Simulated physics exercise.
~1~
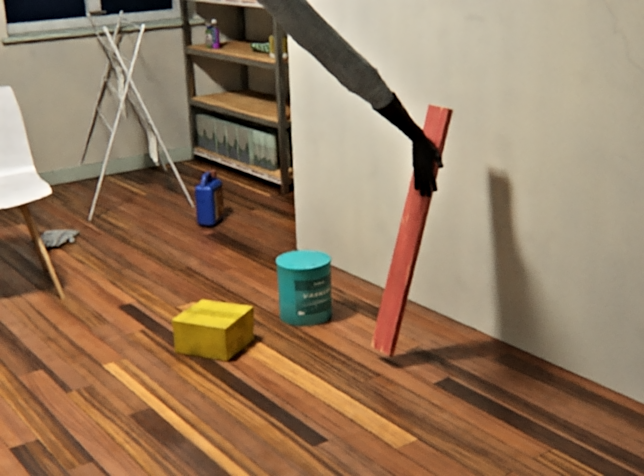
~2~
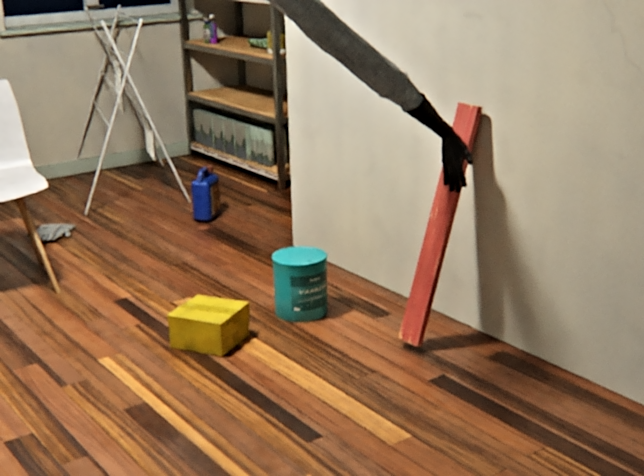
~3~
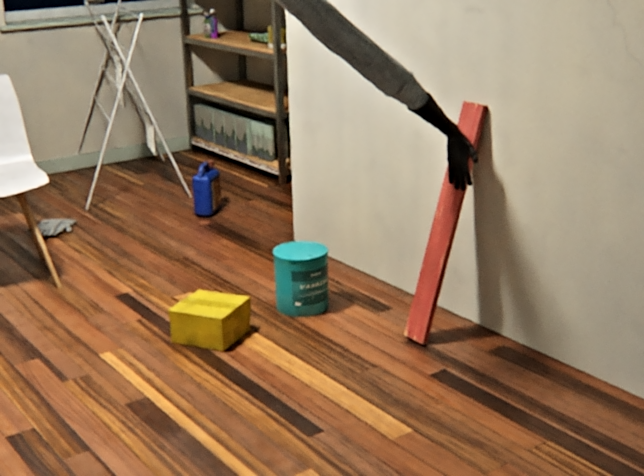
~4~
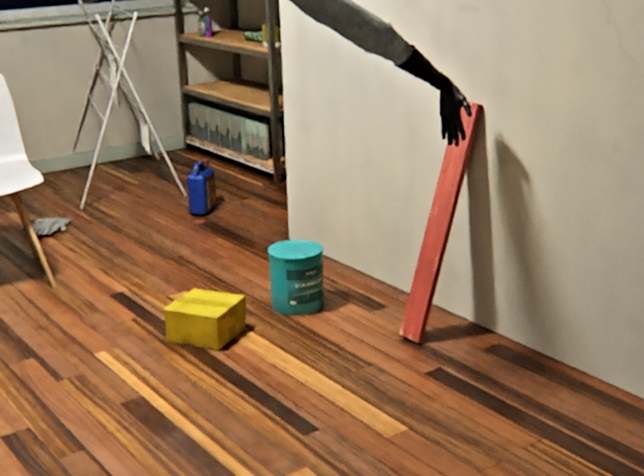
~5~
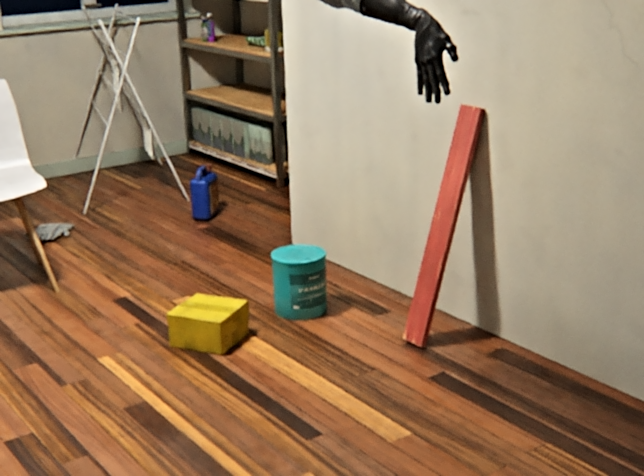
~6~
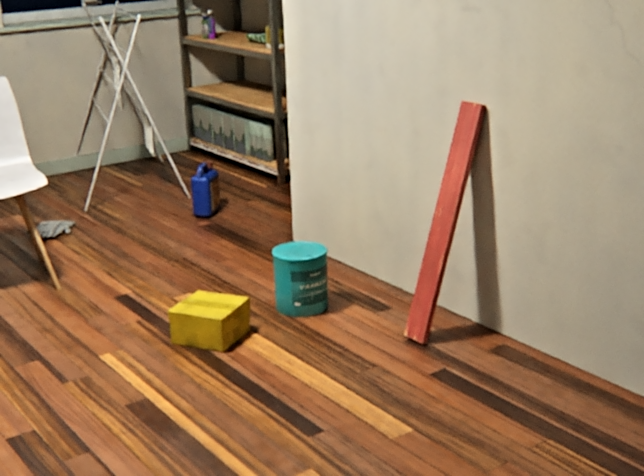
Black-gloved hand propping a red plank against a pale wall, letting go and withdrawing, the plank staying leaning near a turquoise pail.
